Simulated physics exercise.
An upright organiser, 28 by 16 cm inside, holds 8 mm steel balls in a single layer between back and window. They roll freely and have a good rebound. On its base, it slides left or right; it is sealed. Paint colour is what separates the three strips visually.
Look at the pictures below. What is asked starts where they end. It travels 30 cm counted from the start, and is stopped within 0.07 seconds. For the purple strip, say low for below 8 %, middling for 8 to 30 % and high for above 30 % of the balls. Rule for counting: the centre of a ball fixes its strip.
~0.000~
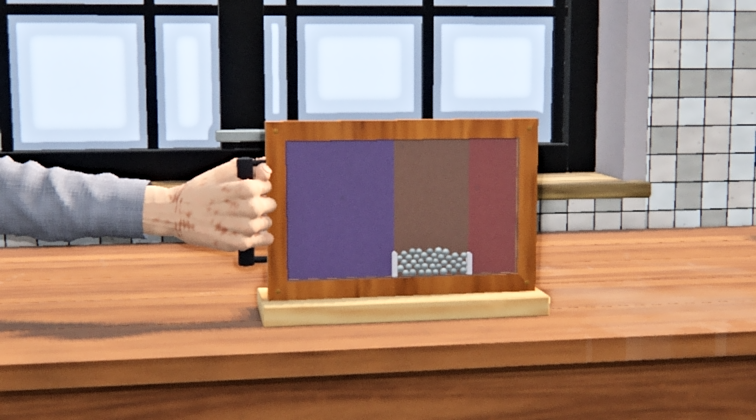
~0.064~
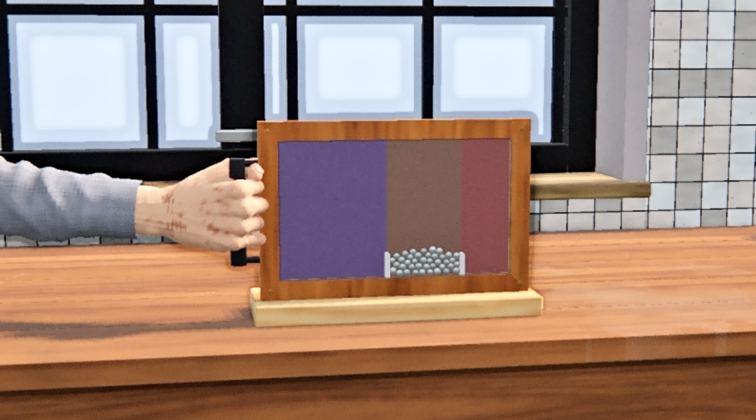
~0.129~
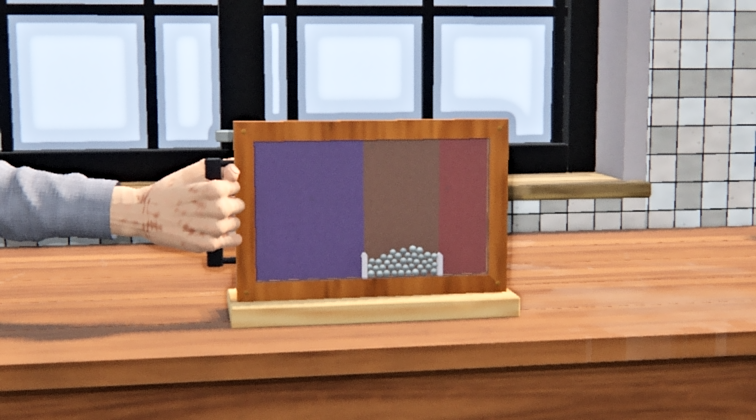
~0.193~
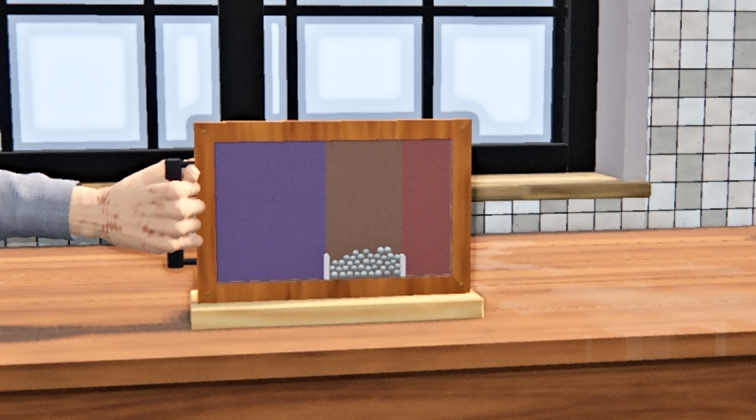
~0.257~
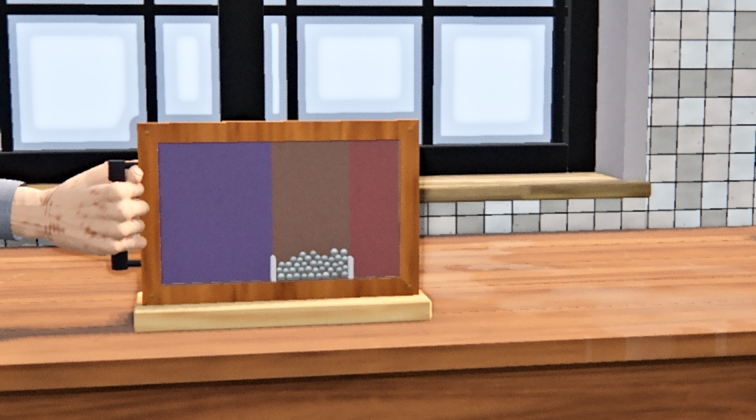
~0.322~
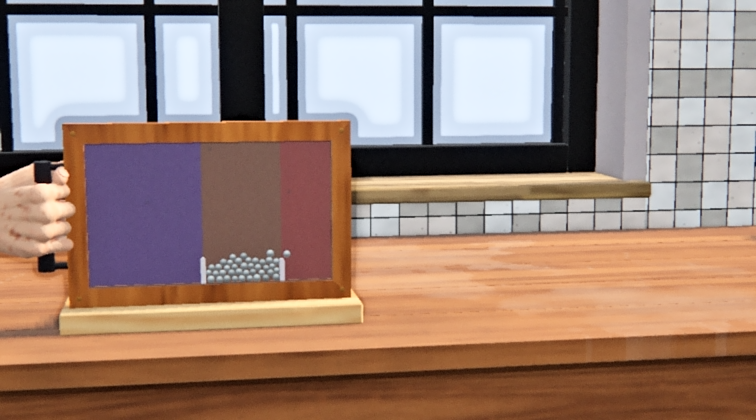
Looking at the purple strip, I'd call it a medium share.
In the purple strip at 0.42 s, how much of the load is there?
Share: Some 0 per cent.
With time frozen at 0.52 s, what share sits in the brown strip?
Share: Close to 85 percent.
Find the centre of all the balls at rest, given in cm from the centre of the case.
Some 1 cm right and 7 cm below.
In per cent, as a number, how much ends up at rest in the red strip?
Roughly 5 %.
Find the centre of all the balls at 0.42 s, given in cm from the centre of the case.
3 cm right, 6 cm below.
After 0.42 s, it is 30 cm to the left; the balls' middle is 3 cm right of and 6 cm below the centre; red 5 %, brown 100 %.
After 0.52 s, it is 30 cm to the left; the balls' middle is 2 cm right of and 7 cm below the centre; red 5 %, purple 10 %, brown 85 %.
After 0.67 s, it is 30 cm to the left; the balls' middle is 1 cm right of and 7 cm below the centre; red 5 %, purple 10 %, brown 85 %.
All still by 1.5 s, it is 30 cm to the left; red 5 %, purple 15 %, brown 80 %.
